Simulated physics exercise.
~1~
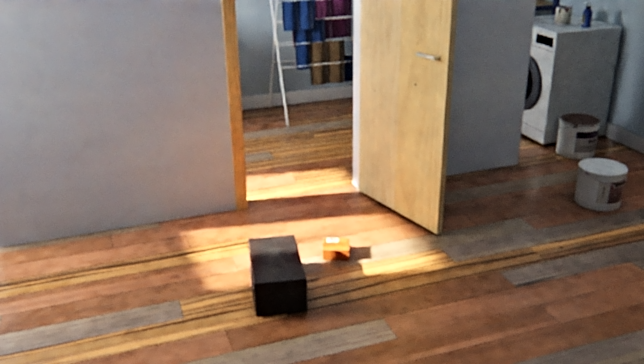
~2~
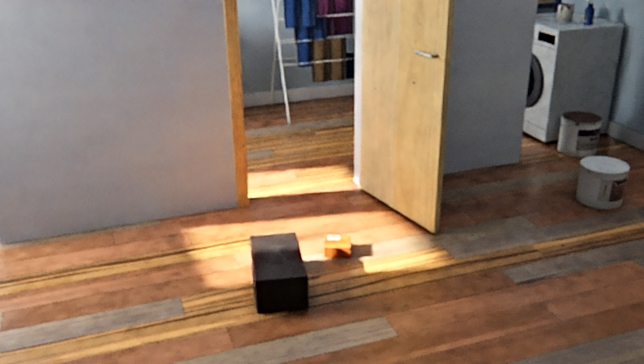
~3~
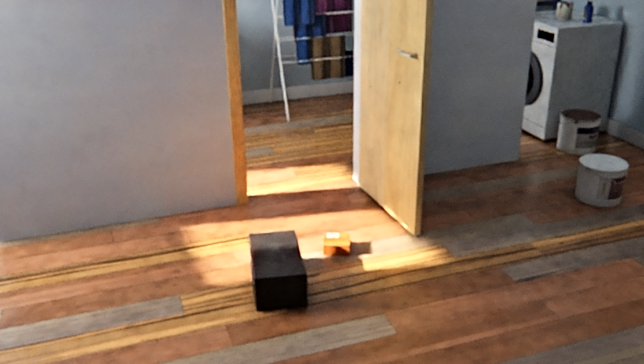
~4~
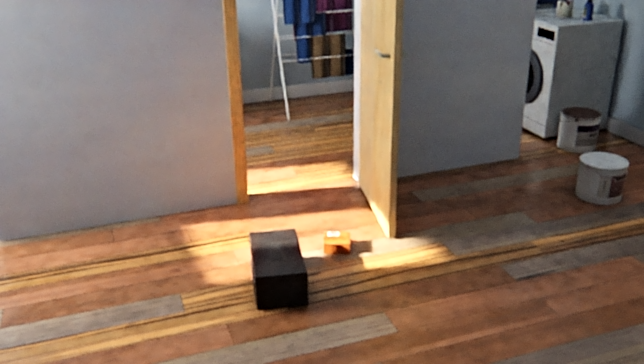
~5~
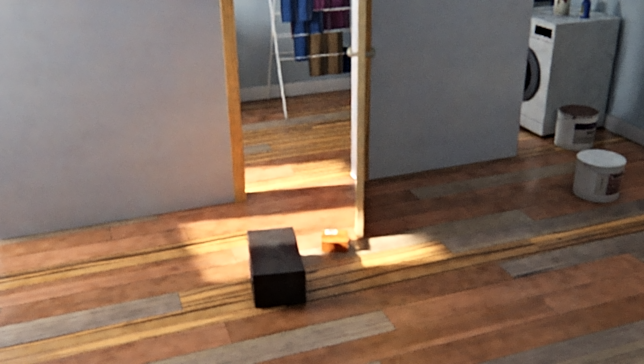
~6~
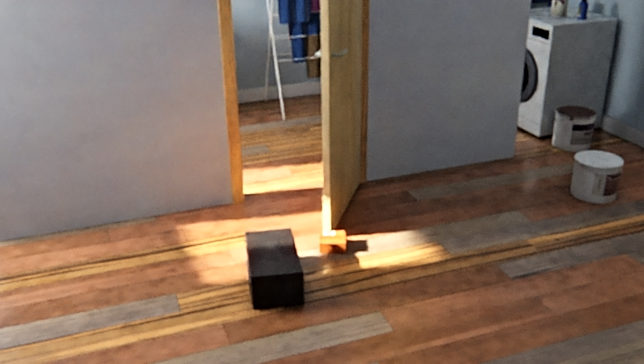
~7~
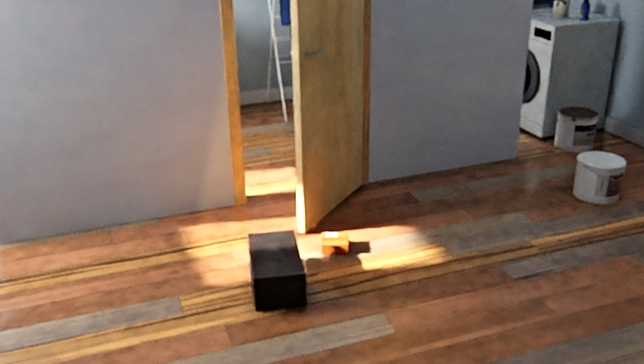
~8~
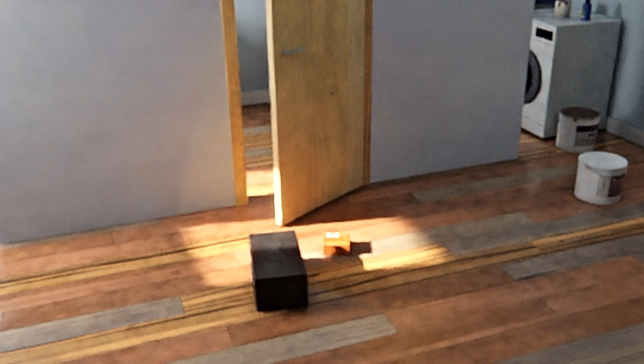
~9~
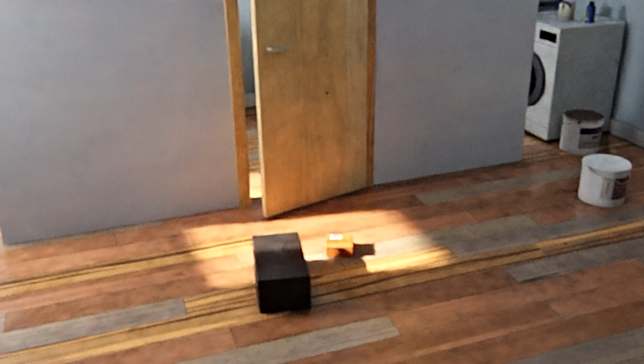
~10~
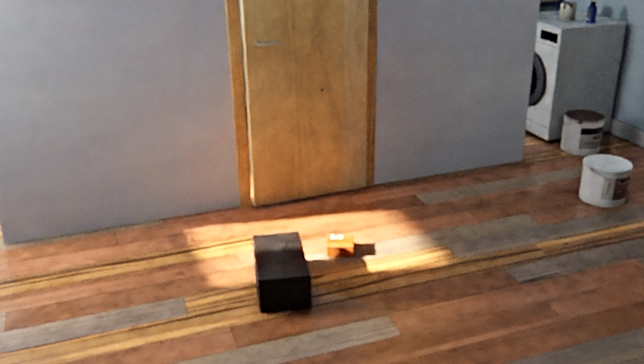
In a room with grey walls and a floor of mixed brown and grey boards, seen from slightly above with a gentle sway, a wooden door stands wide open. A black box sits on the floor in front of the doorway, with a small orange box just to its right, while a white washing machine and two white buckets stand at the far right. The door swings steadily leftward, sweeping past behind both boxes without shifting them and gradually hiding the drying rack beyond. It finally settles shut in its frame, both boxes still in place.
